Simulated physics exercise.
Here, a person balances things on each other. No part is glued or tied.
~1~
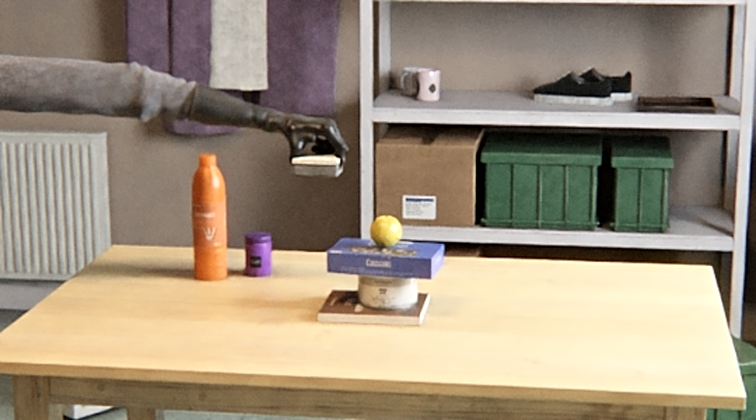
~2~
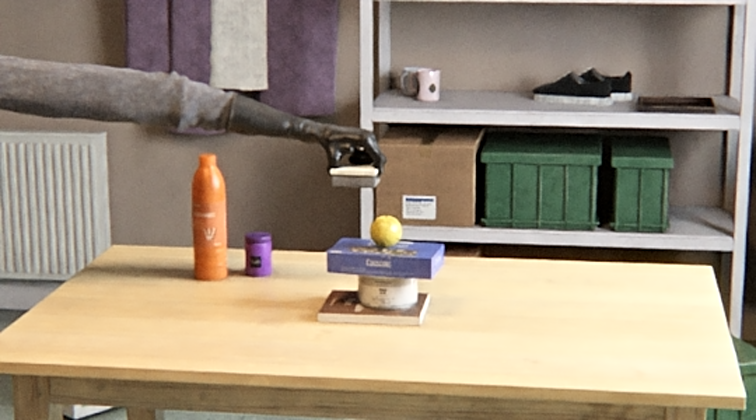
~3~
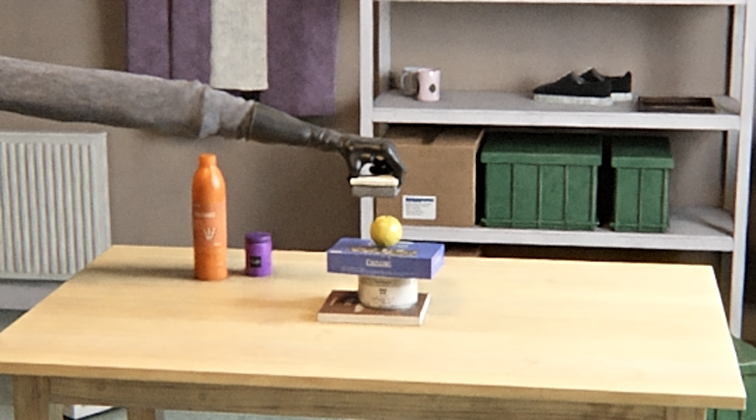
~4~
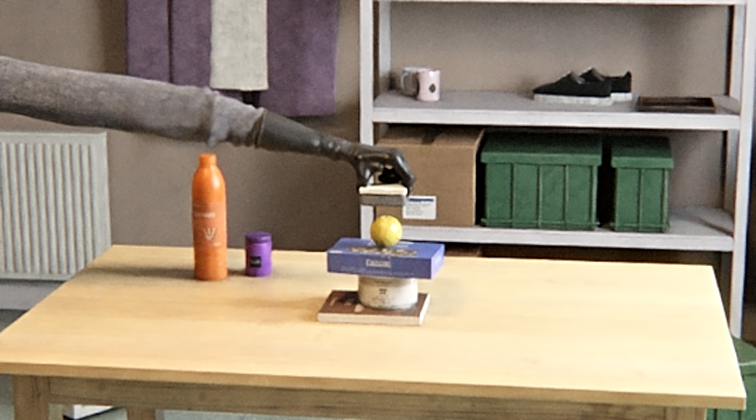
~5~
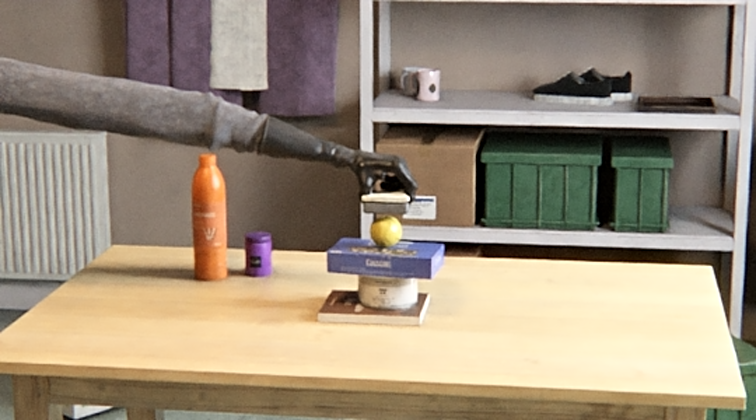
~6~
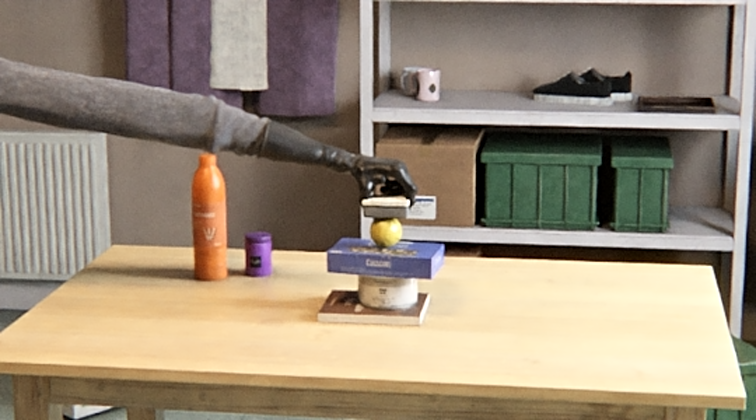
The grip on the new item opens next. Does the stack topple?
Yes, it topples.
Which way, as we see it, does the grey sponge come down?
Looks like it moves off to the right.
Then, 0.70 s on from there, grey sponge now fallen.
Then, 1.00 s on from there, things are still on the move.
Then, 1.40 s on from there, as before.
In the end, fallen, grey sponge; the other 6 unmoved. At the end, from the last picture's camera, grey sponge near (511, 296). The pile loses its balance.
